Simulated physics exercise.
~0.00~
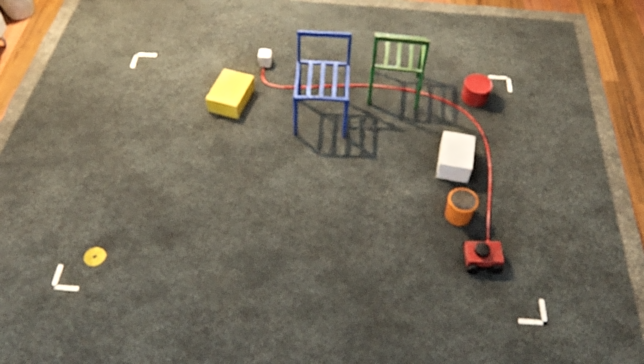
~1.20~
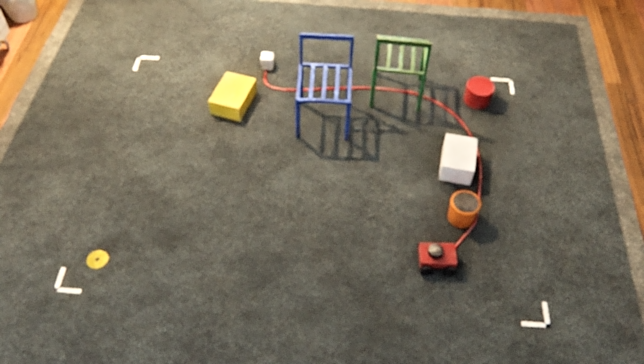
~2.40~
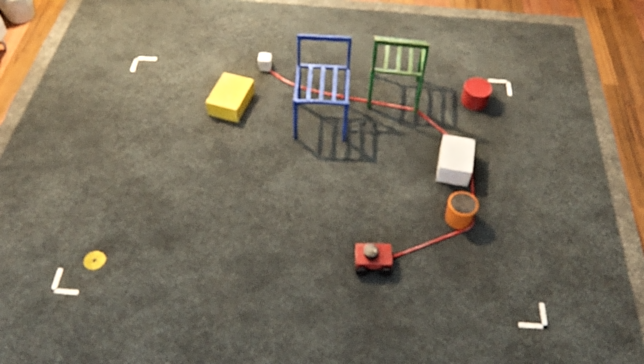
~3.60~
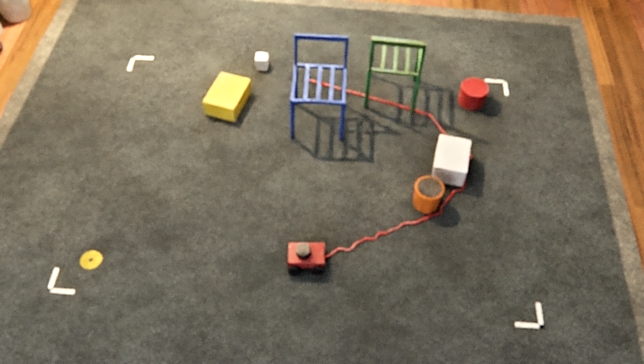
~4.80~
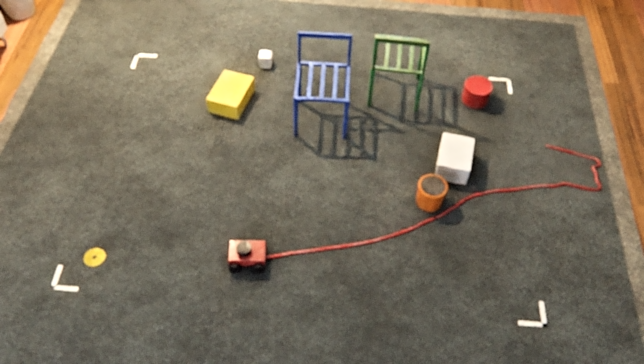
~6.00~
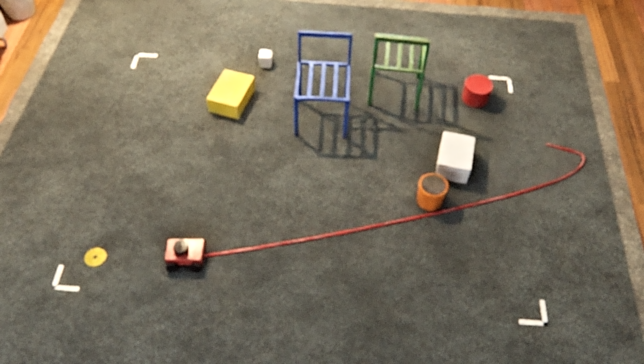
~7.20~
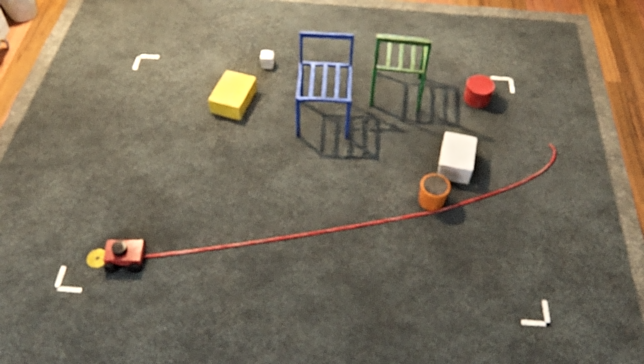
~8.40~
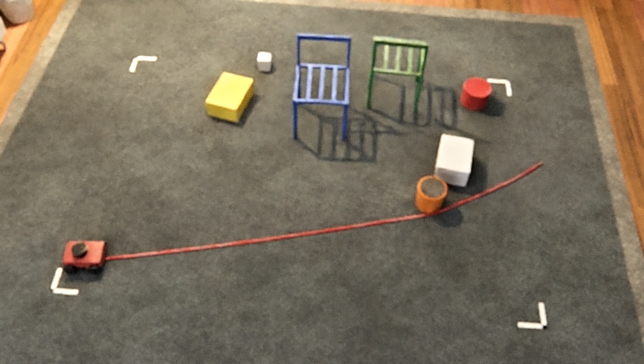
On a gray carpet, a little red cart rolled left, trailing a red cord that wound past two chairs and some boxes; the cord shifted the orange pot, came loose at its far end, and dragged behind as the cart reached the left side.
